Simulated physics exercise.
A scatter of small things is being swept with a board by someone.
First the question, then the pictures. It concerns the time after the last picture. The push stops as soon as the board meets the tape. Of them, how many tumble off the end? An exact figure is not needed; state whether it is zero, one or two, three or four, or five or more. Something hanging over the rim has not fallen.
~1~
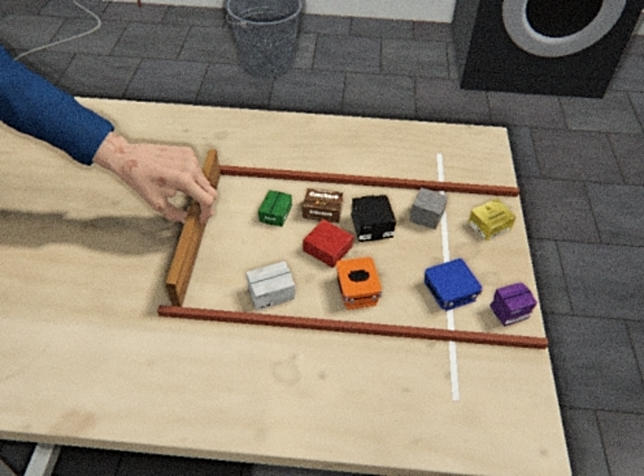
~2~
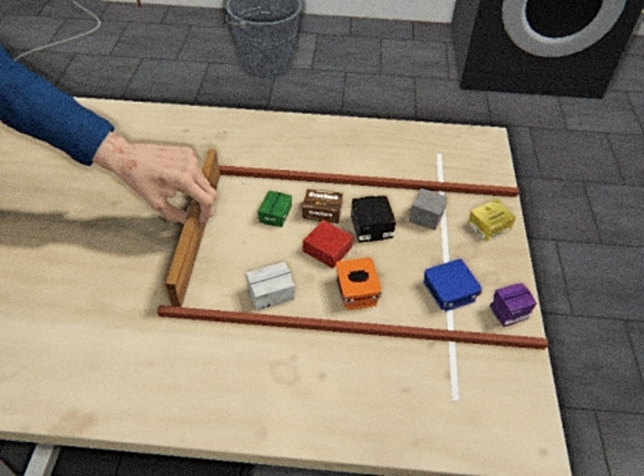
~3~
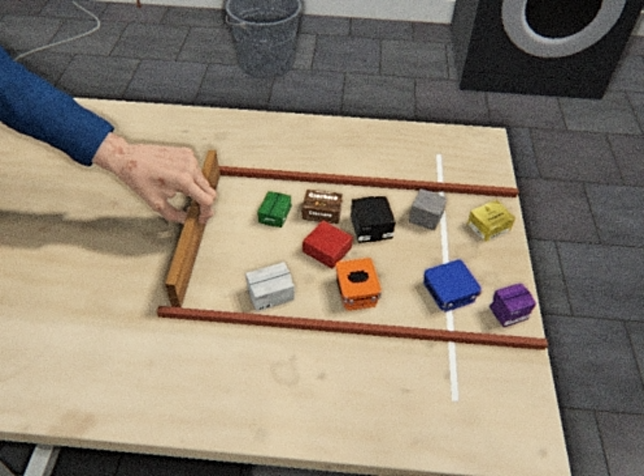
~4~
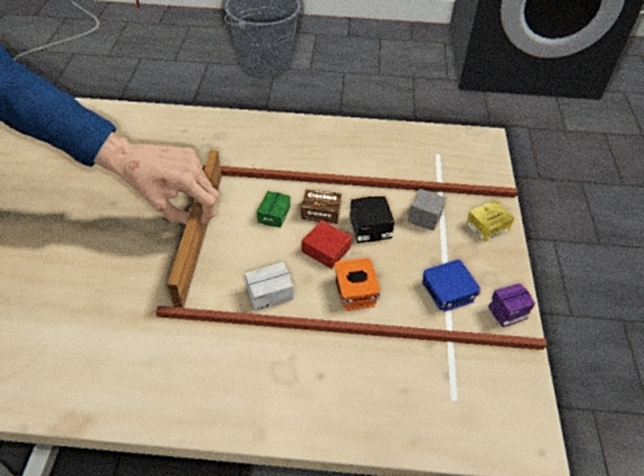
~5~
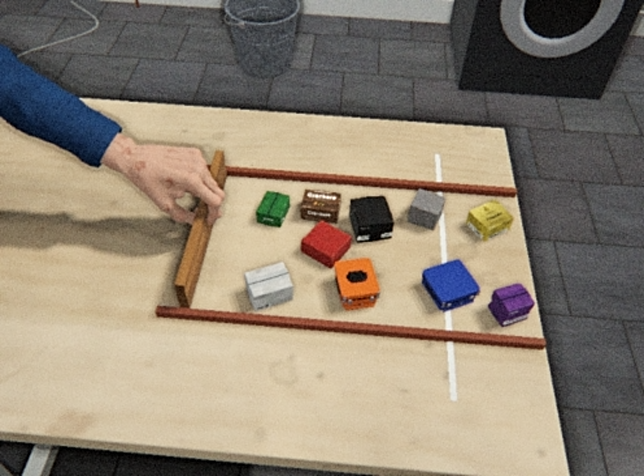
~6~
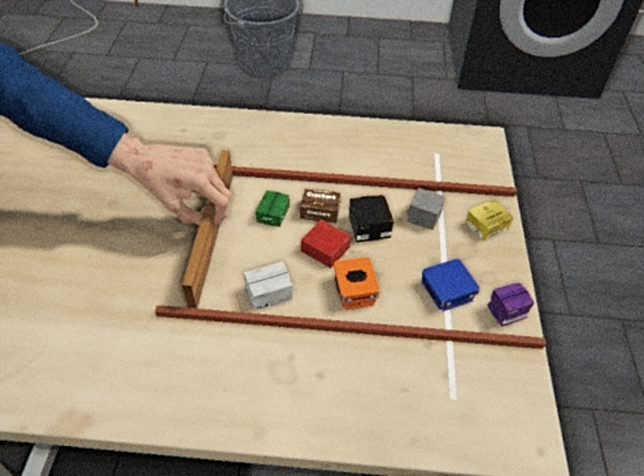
The table is going to lose one piece, maybe two.
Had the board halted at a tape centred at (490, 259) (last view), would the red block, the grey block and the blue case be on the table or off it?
The red block? It is safe. The grey block? It does not stay. The blue case? It does not stay.
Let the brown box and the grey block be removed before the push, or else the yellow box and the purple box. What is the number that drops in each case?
Well, the first time you'd get 0, and the next time 0.
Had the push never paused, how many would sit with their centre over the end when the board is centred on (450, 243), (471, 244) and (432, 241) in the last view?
In order: 2, 4, 1.
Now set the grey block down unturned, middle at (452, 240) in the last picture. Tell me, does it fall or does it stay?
It holds on.
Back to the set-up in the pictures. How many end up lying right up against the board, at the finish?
The number is 4.
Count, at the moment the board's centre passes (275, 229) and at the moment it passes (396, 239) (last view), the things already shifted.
Up to then 3, and up to the other point 9.
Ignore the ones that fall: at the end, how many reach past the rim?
I make it 2.
A little later, none off yet; purple box at rest near (511, 304); yellow box at rest near (489, 220); blue case at rest near (449, 285).
Next, none off yet; purple box at rest near (511, 304); yellow box at rest near (493, 220); blue case at rest near (449, 285).
Later still, none off yet; purple box at rest near (513, 306); yellow box shifted about its own width near (523, 223); blue case shifted about its own width near (477, 280).
When it is over, the number that fall off is one or two; down, yellow box.
